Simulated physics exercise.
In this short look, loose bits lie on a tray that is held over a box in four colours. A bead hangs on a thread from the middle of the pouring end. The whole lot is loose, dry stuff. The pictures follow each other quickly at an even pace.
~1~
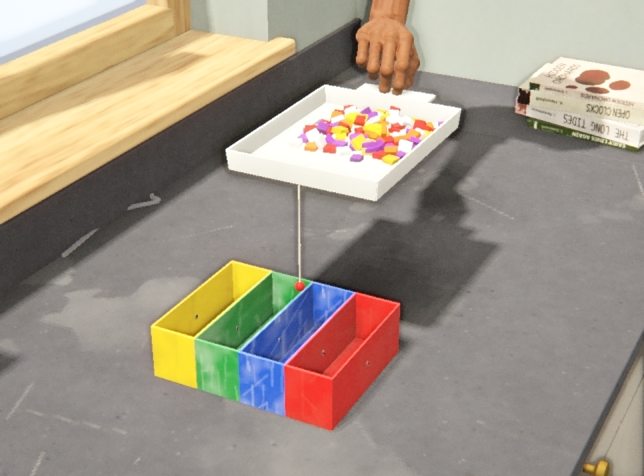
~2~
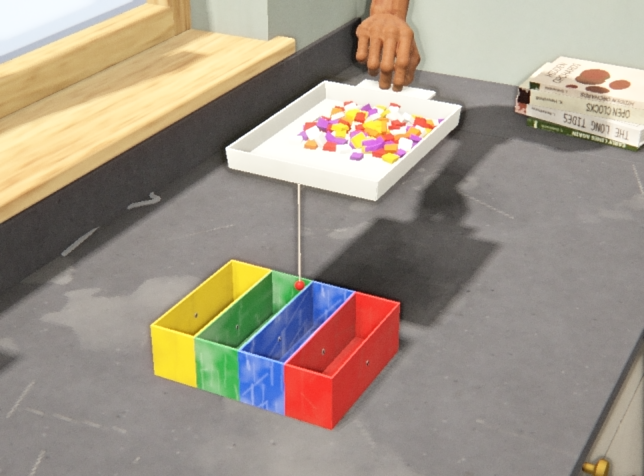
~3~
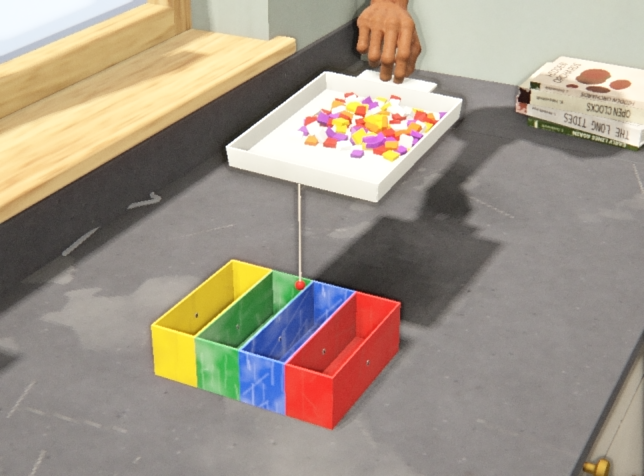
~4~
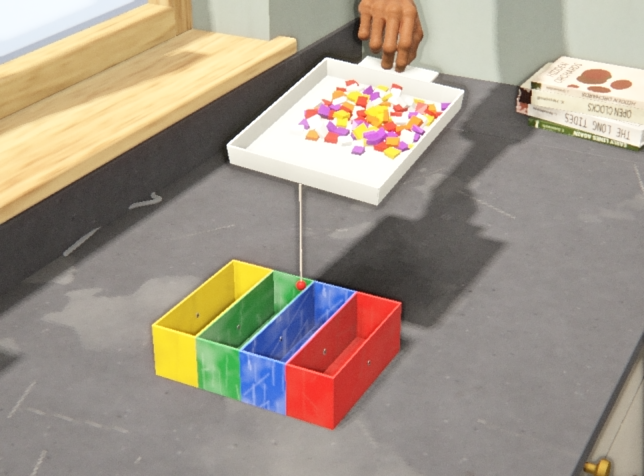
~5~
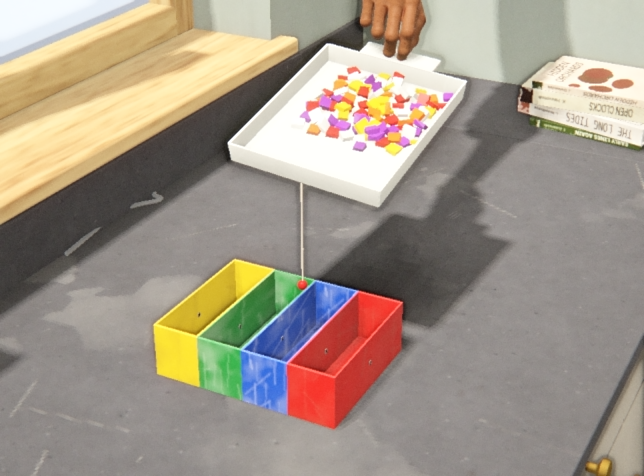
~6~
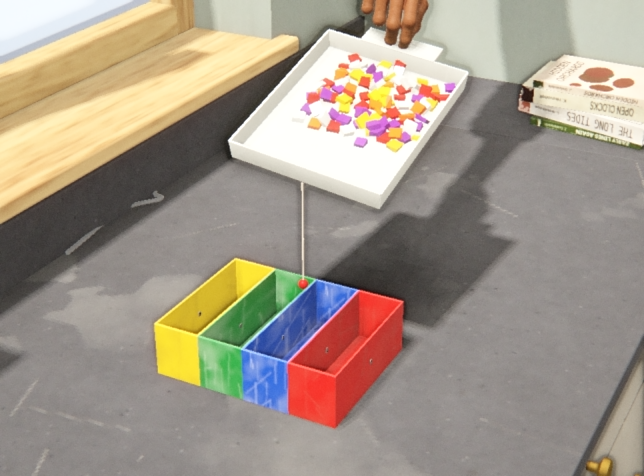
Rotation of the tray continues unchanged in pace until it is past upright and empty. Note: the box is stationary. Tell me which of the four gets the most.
The red cell gets the most.
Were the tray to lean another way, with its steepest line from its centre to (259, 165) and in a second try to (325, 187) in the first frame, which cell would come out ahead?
In order, it comes out as the yellow one and the cell in red.
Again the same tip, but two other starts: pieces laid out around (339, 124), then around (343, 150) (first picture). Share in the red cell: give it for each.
Some 70 and then some 80 per cent.
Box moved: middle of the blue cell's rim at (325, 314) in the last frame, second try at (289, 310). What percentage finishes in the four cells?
Around 90 per cent for the first position, around 50 per cent for the second.
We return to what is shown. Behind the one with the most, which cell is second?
It's the blue one that ends up second.
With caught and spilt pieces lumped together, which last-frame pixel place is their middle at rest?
(353, 367).
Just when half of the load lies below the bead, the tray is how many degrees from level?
Close to 115 degrees, I reckon.
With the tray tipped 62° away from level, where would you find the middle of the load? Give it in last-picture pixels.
Somewhere about pixel (363, 170).
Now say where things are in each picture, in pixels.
The first frame shows corners of the pouring end near (229, 150) and (376, 180), level; middle of the load near (371, 135), mosaic tiles; bead on its thread near (300, 286); yellow cell near (174, 352); green cell near (217, 365); blue cell near (262, 379); red cell near (309, 393).
The second frame shows corners of the pouring end near (229, 148) and (376, 180), level; middle of the load near (371, 133).
The third frame shows corners of the pouring end near (229, 147) and (377, 182), tipped barely, lowest at the right corner; middle of the load near (372, 128).
The fourth frame shows corners of the pouring end near (230, 145) and (378, 186), tipped a little, lowest at the right corner; middle of the load near (373, 121).
The fifth frame shows corners of the pouring end near (231, 143) and (379, 189), tipped a little, lowest at the right corner; middle of the load near (374, 113).
The sixth frame shows corners of the pouring end near (232, 140) and (380, 192), tipped clearly, lowest at the right corner; middle of the load near (375, 106); yellow cell near (178, 350); green cell near (221, 363); blue cell near (266, 376); red cell near (312, 390).
Shortly afterwards, tray tipped steeply; all but a few on the tray; only a few falling or outside the box.
Next, tray tipped past a quarter turn; the bulk on the tray; near a quarter in the red cell; a little falling or outside the box.
Some moments later, tray tipped past a quarter turn; near two thirds in the red cell; a little in the blue cell; near a quarter falling or outside the box.
In the end, tray tipped past a quarter turn; near two thirds in the red cell; a little in the blue cell; none at all in the green cell; none at all in the yellow cell; near a quarter outside the box.
